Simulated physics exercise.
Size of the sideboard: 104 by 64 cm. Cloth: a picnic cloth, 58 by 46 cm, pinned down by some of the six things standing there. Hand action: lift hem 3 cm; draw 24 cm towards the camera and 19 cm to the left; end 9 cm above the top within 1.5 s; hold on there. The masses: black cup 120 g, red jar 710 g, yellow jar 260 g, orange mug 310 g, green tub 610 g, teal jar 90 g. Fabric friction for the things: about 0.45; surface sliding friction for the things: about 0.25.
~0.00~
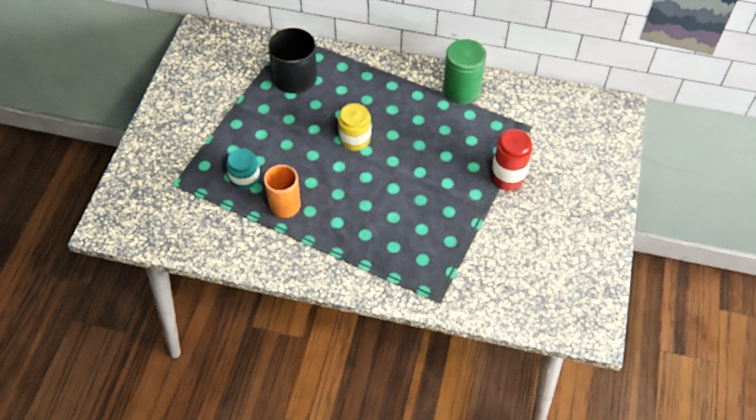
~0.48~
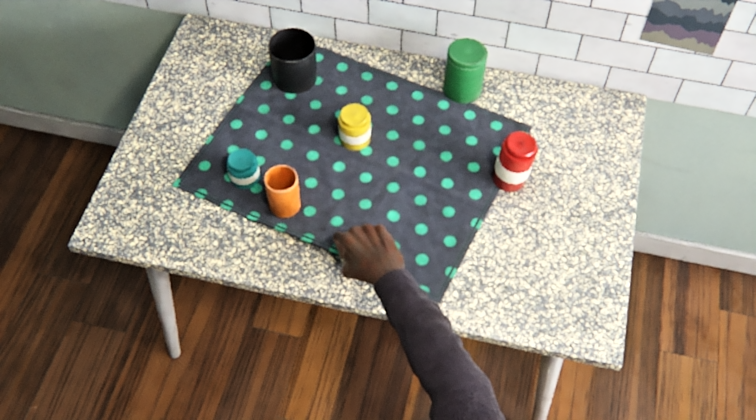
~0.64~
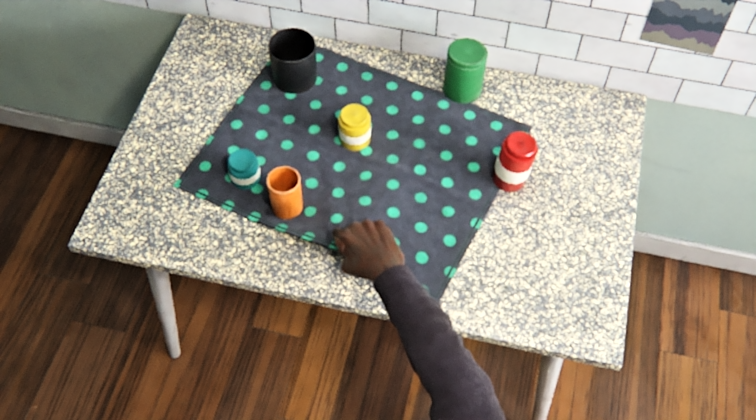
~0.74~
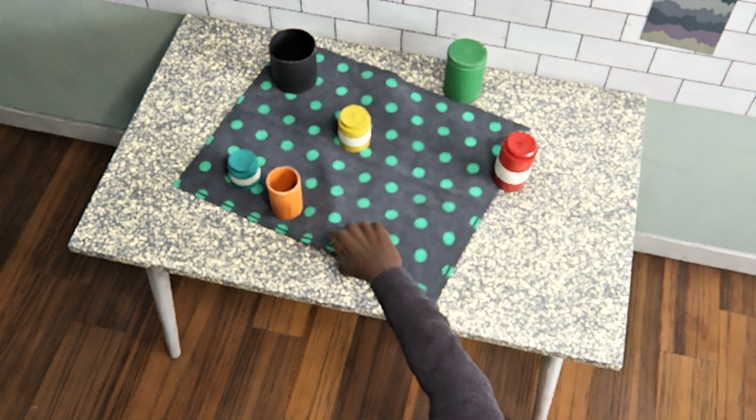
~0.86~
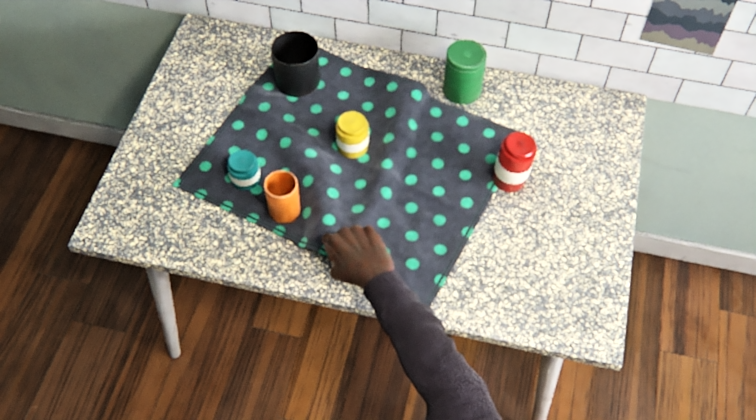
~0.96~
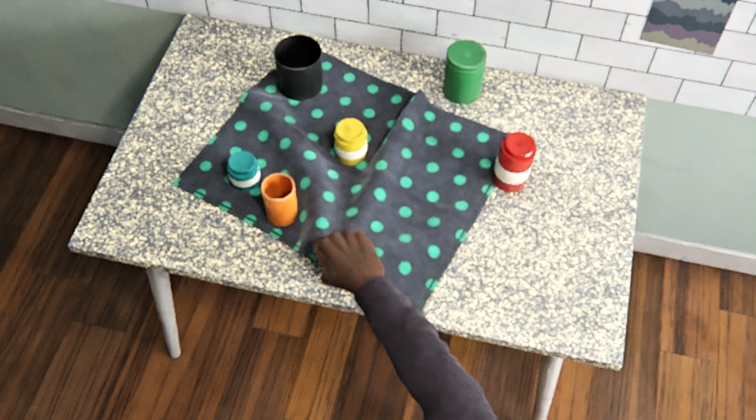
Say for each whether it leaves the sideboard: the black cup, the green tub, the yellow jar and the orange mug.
As I see it, the black cup fails to come off; the green tub fails to come off; the yellow jar fails to come off; the orange mug fails to stay up.
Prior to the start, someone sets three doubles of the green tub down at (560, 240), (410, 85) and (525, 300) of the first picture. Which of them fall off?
Taking them one by one: Is left on top, then is left on top, then is left on top.
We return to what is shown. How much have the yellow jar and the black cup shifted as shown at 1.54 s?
Approx. shift - yellow jar: 20 cm; black cup: 15 cm.
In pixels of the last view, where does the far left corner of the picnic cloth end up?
Look around (337, 126) in the last picture - that's where it comes to rest.
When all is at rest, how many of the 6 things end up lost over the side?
Total: 1.
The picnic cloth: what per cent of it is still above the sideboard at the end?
About 55 per cent.
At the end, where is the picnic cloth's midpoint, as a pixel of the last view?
Near (290, 278).
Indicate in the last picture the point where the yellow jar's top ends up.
Resting point is at approximately (302, 253).
After 1.2 s, 95 % of the picnic cloth is still over the top; yellow jar 11 cm off its start, black cup 8 cm off its start, orange mug 7 cm off its start.
After 1.5 s, 85 % of the picnic cloth is still over the top; yellow jar 22 cm off its start, black cup 16 cm off its start, orange mug 16 cm off its start.
After 1.8 s, 65 % of the picnic cloth is still over the top; yellow jar 29 cm off its start at (312, 236), orange mug 24 cm off its start at (182, 265), black cup 22 cm off its start at (314, 127).
After 2.1 s, 55 % of the picnic cloth is still over the top; orange mug over the edge, yellow jar 33 cm off its start, black cup 25 cm off its start.
After 3.7 s, 55 % of the picnic cloth is still over the top; orange mug over the edge, yellow jar 33 cm off its start at (302, 253), black cup 25 cm off its start at (302, 140), green tub 0 cm off its start at (467, 53).
